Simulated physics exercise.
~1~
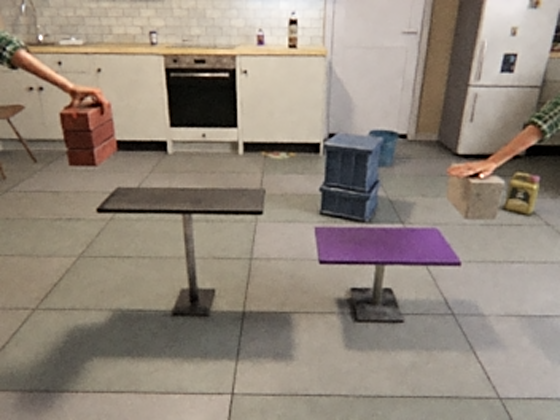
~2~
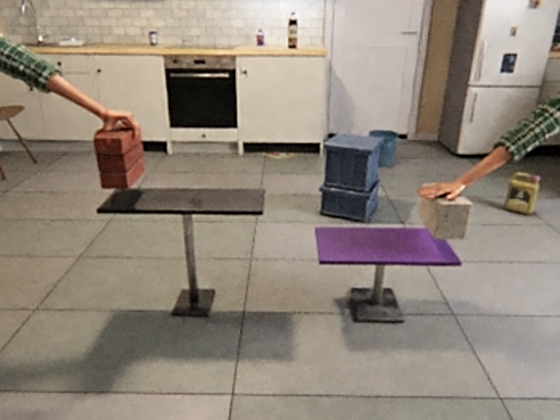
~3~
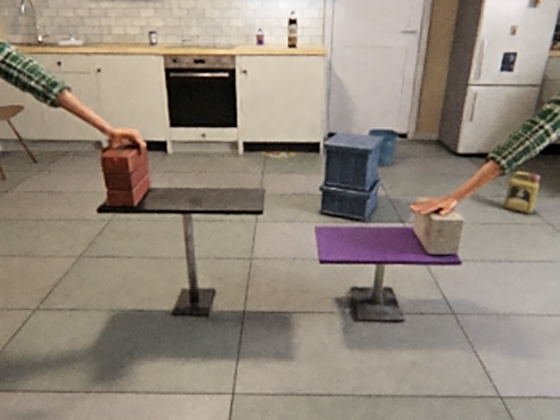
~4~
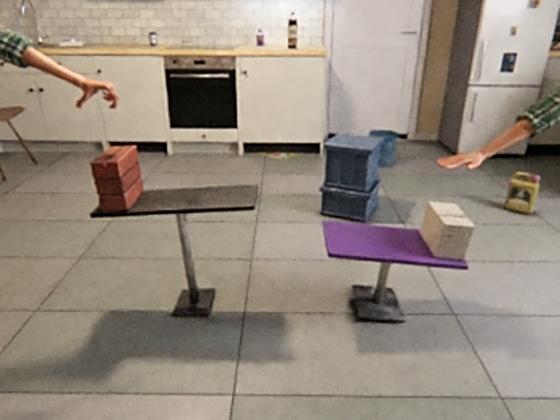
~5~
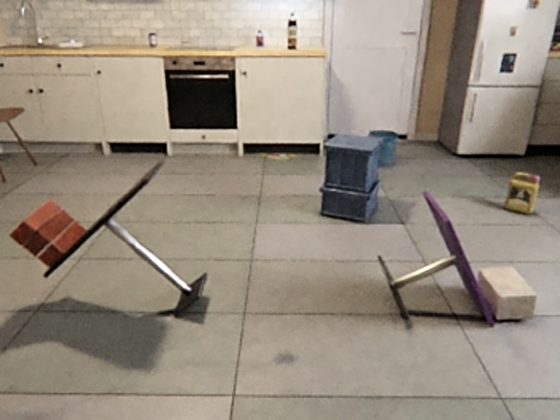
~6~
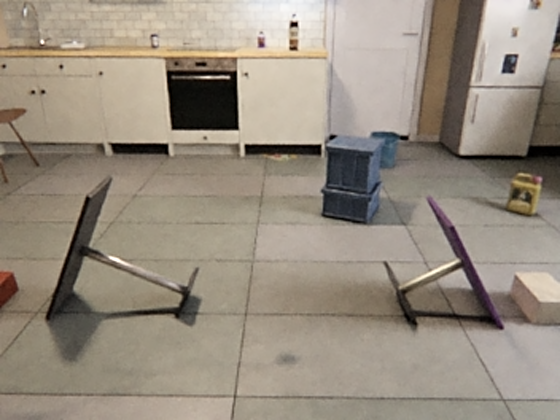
At first, two hands reach in from either side of a kitchen, one holding a stack of red bricks on the left and the other a pale block on the right. They lower their loads onto the outer ends of two slim tables, the bricks on the black one and the block on the lower purple one. Both hands let go and draw back, and the tables begin to lean outward. The tilt steepens, and the bricks and block slide outward as the tables topple. Finally, both tables lie tipped over with their tops steeply slanted, the bricks and block resting on the floor beyond them.
